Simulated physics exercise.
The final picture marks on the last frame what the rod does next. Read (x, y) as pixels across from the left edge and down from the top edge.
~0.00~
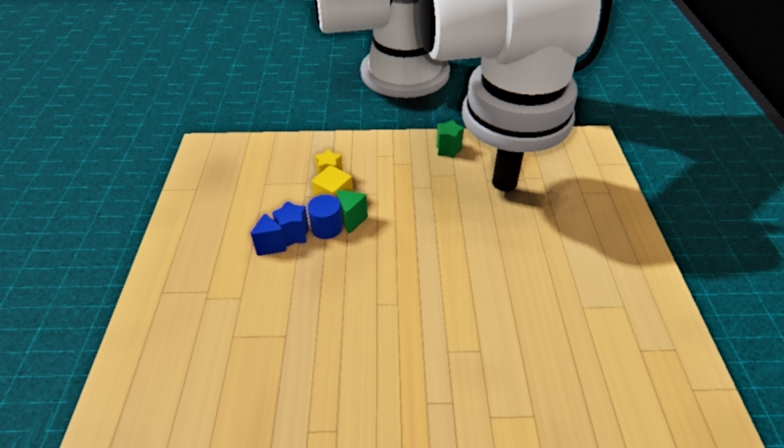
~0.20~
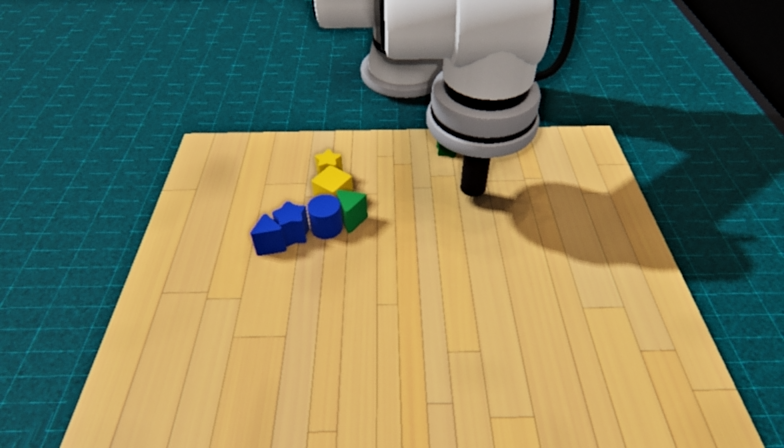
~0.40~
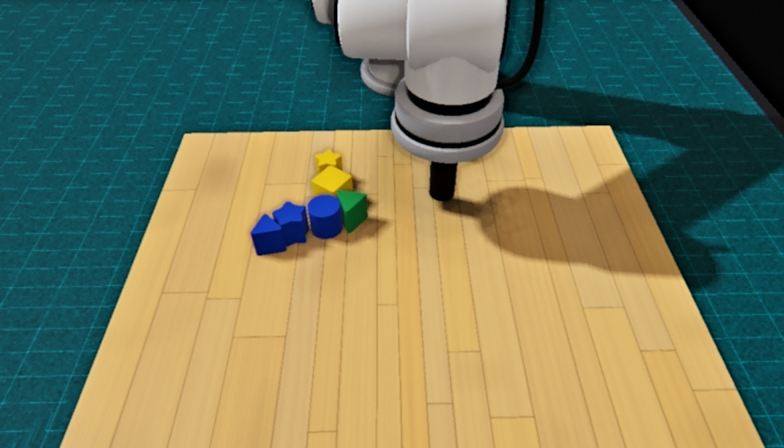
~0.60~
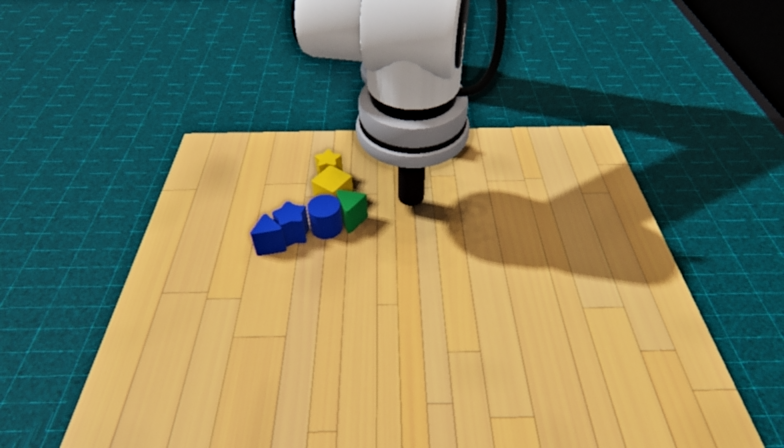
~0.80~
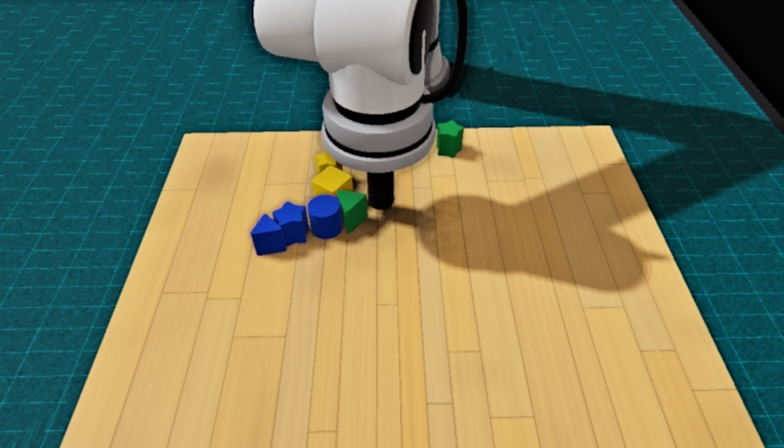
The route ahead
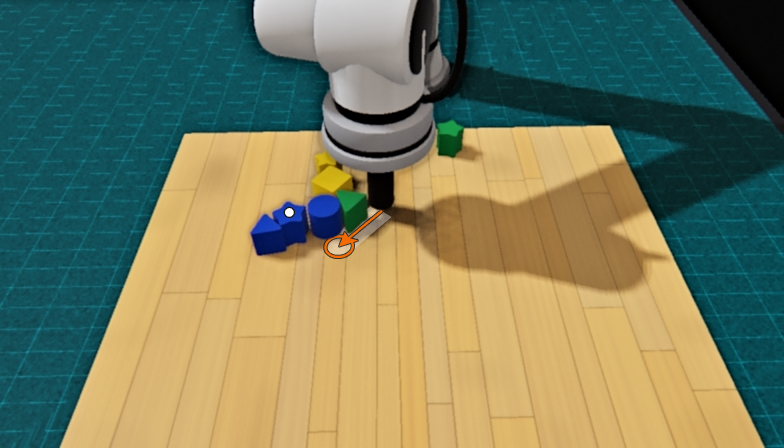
We see a robot arm with a black rod move steadily left across a wooden board toward a cluster of blue, green and yellow blocks, passing in front of a separate green star block, while the blocks stay still.
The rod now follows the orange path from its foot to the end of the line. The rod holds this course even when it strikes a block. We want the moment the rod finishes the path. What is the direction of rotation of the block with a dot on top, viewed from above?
The twist is anticlockwise.
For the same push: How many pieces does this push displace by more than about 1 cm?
The count will be 3 or more.
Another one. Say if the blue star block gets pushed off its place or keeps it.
That one moves away.
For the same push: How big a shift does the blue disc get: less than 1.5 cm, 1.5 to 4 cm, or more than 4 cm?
Travels 1.5 to 4 cm.
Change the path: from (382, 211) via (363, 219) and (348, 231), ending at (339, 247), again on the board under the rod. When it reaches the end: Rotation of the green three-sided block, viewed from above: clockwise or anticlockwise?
It swings round clockwise.
The line goes straight from (382, 211) to (339, 246); the dot is on the blue star block.
The first path, step by step. Halfway along, rod (360, 219); blue three-sided block (254, 229); blue star block (271, 213), turned 20° anticlockwise; blue disc (301, 207); green three-sided block (328, 207), turned 35° clockwise.
At the end, rod (338, 237); blue three-sided block (250, 229), turned 15° anticlockwise; blue star block (265, 213), turned 25° anticlockwise; blue disc (294, 205); green three-sided block (313, 219), turned 90° clockwise.
